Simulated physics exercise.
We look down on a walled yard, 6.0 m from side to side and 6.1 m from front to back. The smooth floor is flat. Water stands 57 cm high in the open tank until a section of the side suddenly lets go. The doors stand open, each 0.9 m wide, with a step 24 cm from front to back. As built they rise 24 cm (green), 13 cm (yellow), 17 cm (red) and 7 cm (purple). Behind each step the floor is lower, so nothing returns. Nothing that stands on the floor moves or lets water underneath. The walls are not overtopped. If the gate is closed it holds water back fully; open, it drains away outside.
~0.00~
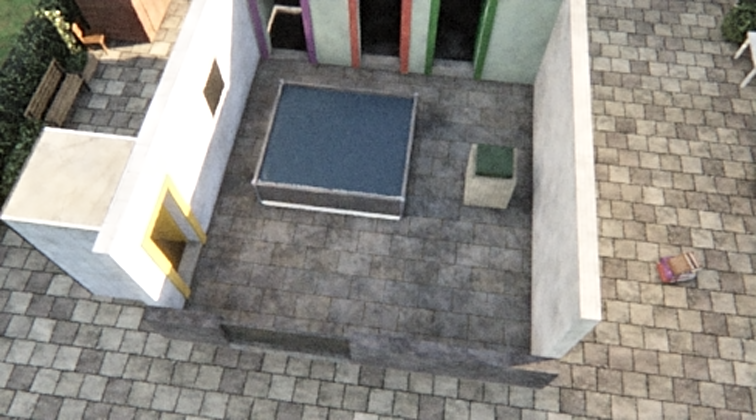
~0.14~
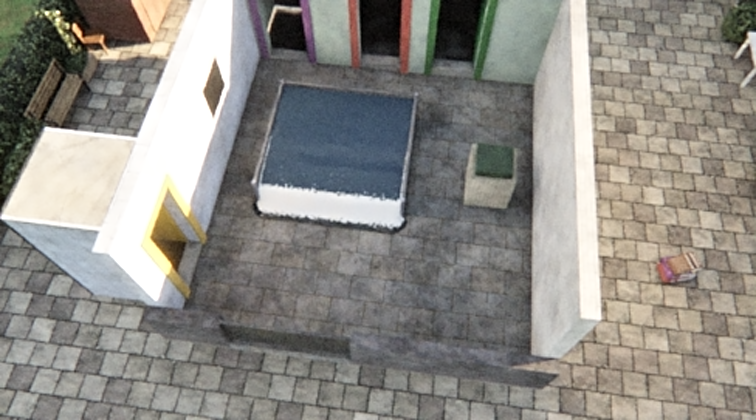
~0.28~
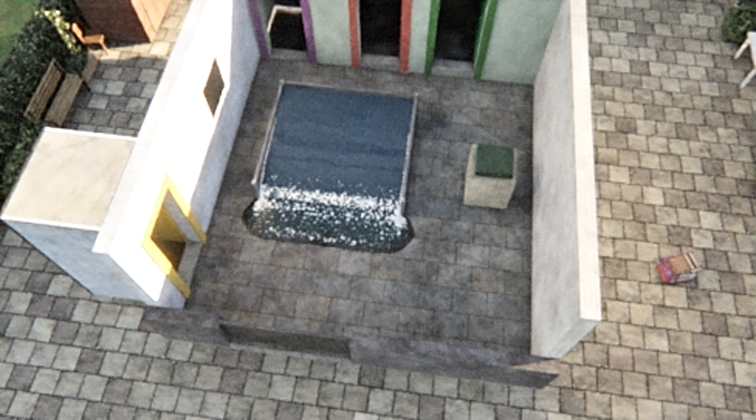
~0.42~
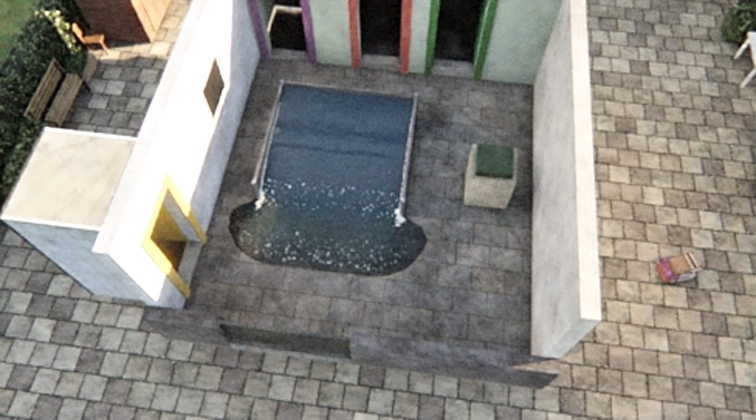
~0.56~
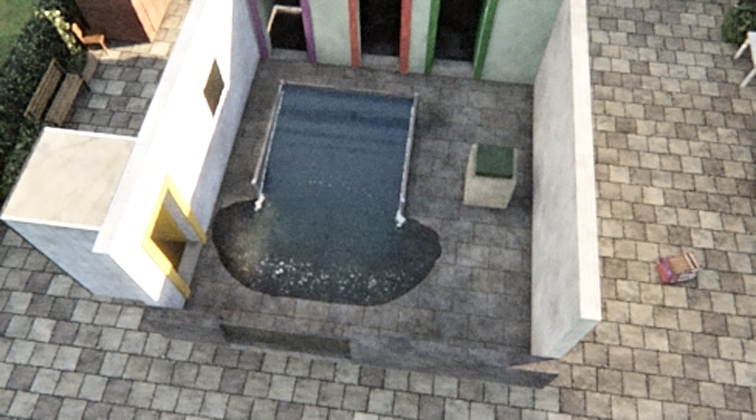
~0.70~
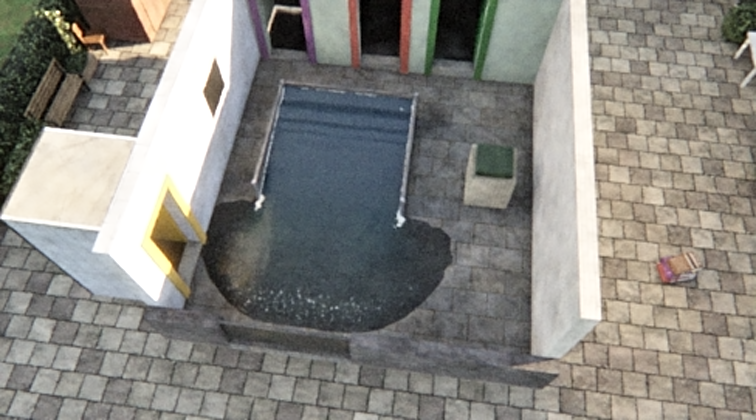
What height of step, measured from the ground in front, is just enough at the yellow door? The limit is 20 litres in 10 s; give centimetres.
It would have to be roughly 24 cm high.
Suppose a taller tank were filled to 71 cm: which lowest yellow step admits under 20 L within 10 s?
Some 31 cm.
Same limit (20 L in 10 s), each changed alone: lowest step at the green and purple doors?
Roughly 7.0 cm at green and 17 cm at purple.
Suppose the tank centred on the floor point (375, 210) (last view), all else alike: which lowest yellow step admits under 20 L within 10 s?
Then roughly 26 cm.
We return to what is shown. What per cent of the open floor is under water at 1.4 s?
About 35 per cent.
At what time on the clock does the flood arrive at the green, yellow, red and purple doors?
Arrival: Green 5.5 s, yellow 0.8 s, red 6.0 s, purple 4.5 s.
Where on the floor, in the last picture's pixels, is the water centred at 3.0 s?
At about (334, 252).
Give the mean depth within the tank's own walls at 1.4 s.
Roughly 34 cm on average.
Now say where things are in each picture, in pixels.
In the first frame, the open tank at (339, 139) is whole and still, 57 cm deep; the yellow door at (179, 243) is dry.
In the second frame, water pours out at (330, 202) and has run 0.3 m, to (261, 212); about 8 cm deep outside, 57 cm at the back.
In the third frame, the gap is at (330, 203), the front 0.8 m out at (297, 240); the back of the open tank holds 57 cm.
In the fourth frame, the gap is at (330, 203), the front 1.2 m out at (259, 257); the back of the open tank holds 57 cm.
In the fifth frame, the gap is at (330, 204), the front 1.8 m out at (268, 290); the back of the open tank holds 57 cm.
In the sixth frame, the gap is at (330, 204), the front 2.3 m out at (255, 315); the back of the open tank holds 55 cm; 0.3 m in a straight line remain to the yellow door at (179, 243).
After 1.4 s water covers 35 % of the floor, deepest (40 cm) near (295, 327); 11 cm at the yellow door, 0 litres in over its 13 cm step.
After 3.0 s water covers 45 % of the floor, deepest (38 cm) near (529, 368); 28 cm at the yellow door, 49 litres in over its 13 cm step.
After 10.0 s water covers 95 % of the floor, deepest (16 cm) near (260, 88); 6 cm at the yellow door, 147 litres in over its 13 cm step.
At the yellow door as built, the water arrived by 0.9 s and peaked near 30 cm at 2.6 s.
With a step of 22 cm, 34 litres would have come in within the 10 s; with 30 cm, 4 litres. So under 20 litres takes about 24 cm.
